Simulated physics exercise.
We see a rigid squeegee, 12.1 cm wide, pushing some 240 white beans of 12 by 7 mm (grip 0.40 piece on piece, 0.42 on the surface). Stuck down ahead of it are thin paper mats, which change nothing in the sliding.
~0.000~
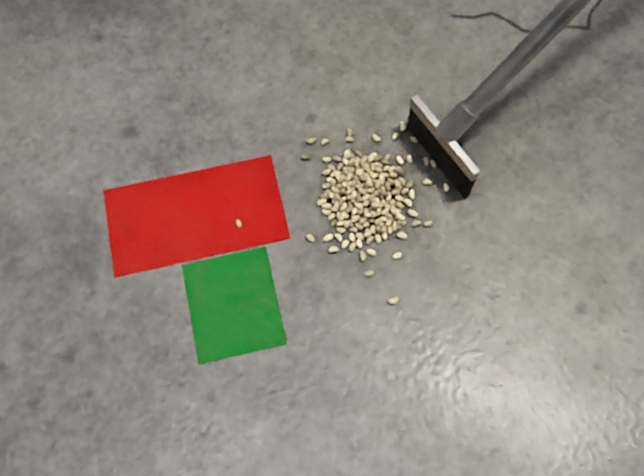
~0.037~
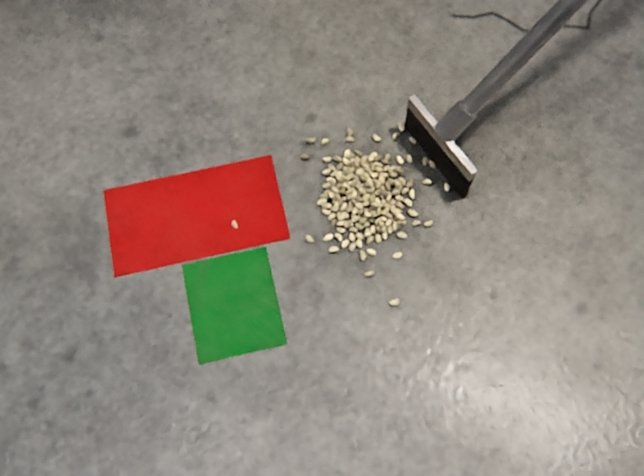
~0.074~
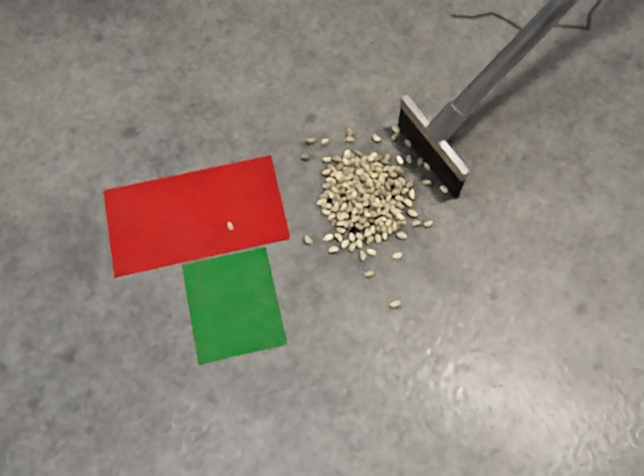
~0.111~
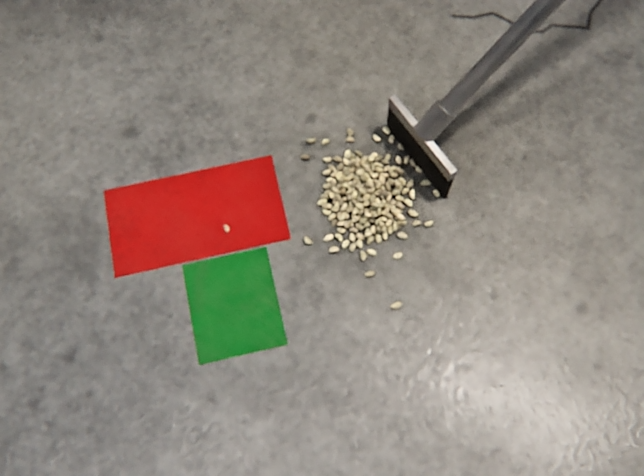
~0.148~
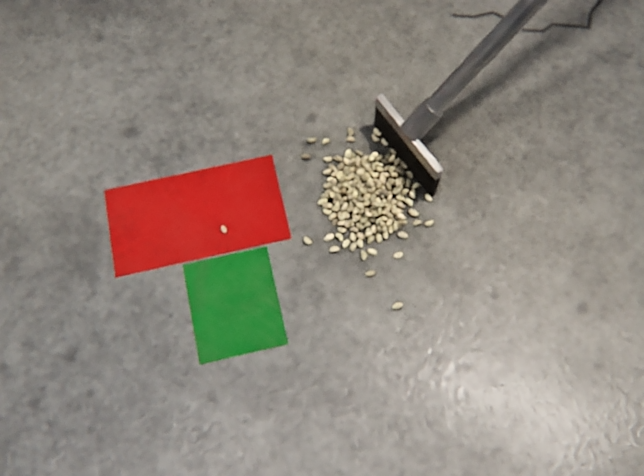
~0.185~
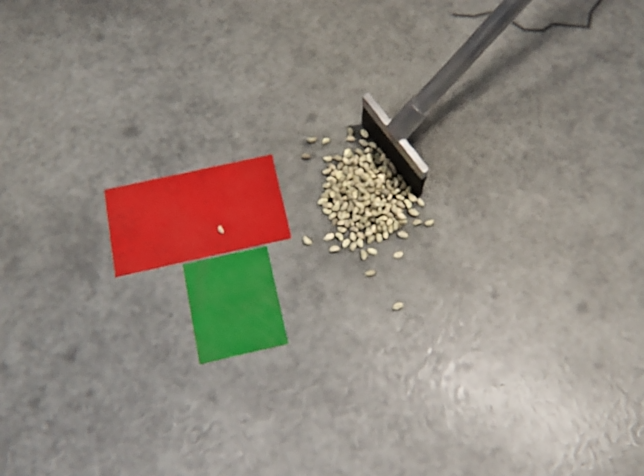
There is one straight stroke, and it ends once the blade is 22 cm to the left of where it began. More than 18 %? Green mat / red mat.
Green mat: Not more, red mat: More.
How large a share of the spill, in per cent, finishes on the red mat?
30% or thereabouts.
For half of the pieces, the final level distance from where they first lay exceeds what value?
6 cm.
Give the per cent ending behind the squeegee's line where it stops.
Estimated share: Near 55 %.
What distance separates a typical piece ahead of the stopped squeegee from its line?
Distance: Approx. 3 cm.
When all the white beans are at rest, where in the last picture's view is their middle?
I'd say somewhere near (312, 216).
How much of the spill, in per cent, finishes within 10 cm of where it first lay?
60 percent or so.
Then, at 0.41 s, squeegee 15 cm from its start, spill 14 cm wide; off the mats 100 %.
Then, at 0.63 s, squeegee 22 cm from its start, spill 16 cm wide; red mat 30 %, off the mats 70 %.
After 0.83 s, squeegee 22 cm from its start, spill 16 cm wide; red mat 30 %, off the mats 65 %.
At rest (2.1 s), green mat 0 %, red mat 30 %, off the mats 70 %.
